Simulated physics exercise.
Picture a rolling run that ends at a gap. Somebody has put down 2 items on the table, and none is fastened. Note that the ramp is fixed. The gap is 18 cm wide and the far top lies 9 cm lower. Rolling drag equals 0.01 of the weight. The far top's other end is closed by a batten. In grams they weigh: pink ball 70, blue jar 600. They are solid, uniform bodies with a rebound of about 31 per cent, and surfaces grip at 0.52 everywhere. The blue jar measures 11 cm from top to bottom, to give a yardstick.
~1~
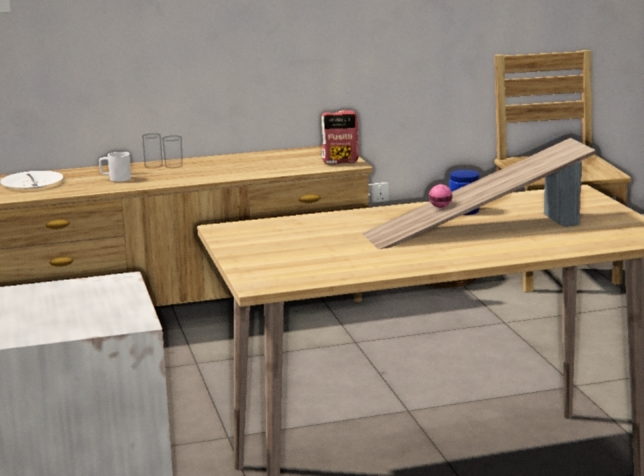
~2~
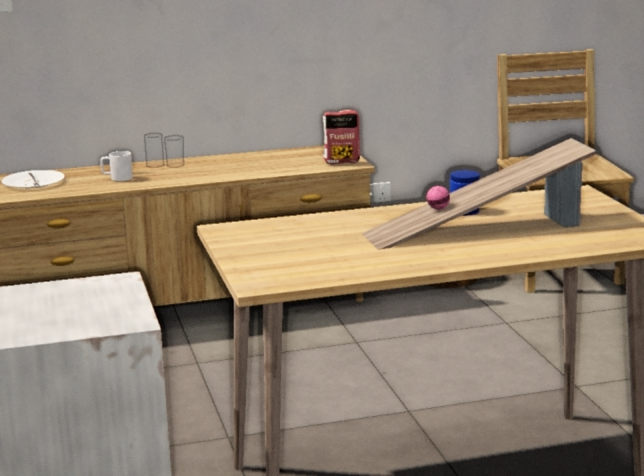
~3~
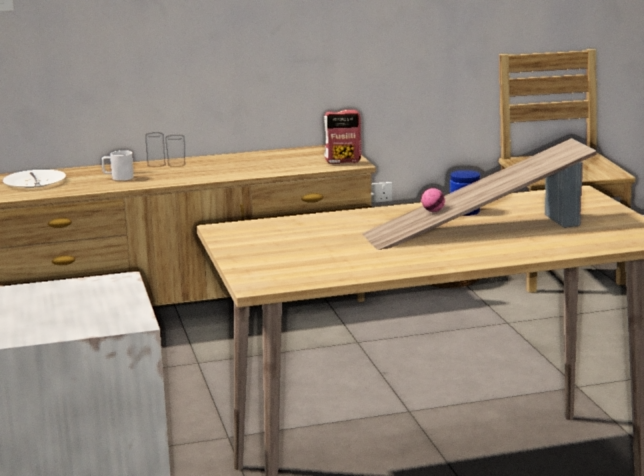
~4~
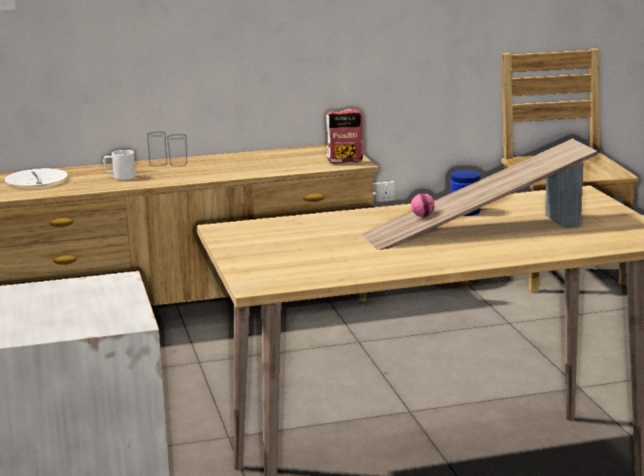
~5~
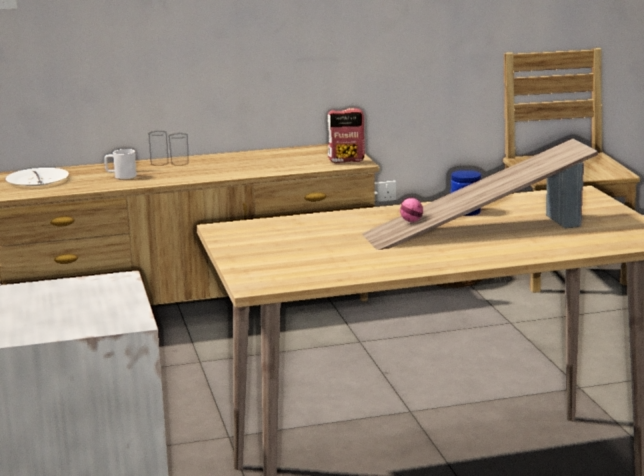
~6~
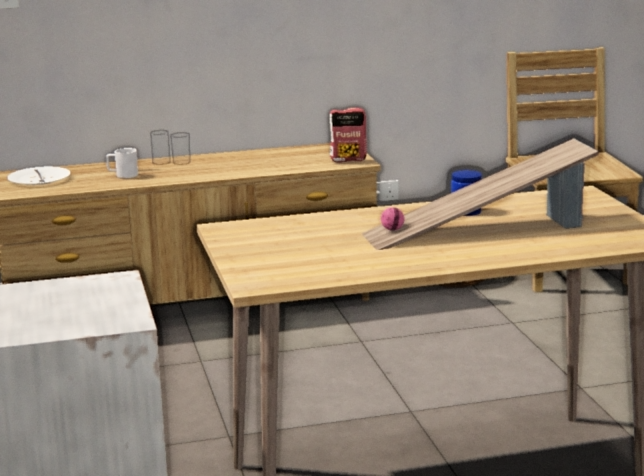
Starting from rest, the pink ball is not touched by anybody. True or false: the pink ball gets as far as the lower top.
False.
Then, 0.30 s past the last view, 21 cm of run left; pink ball near (293, 238).
Then, 0.60 s past the last view, 6 cm past the table's edge; pink ball near (189, 257).
Then, 1.00 s past the last view, down in the gap.
Finally, down in the gap; blue jar still in place (within 8 cm).
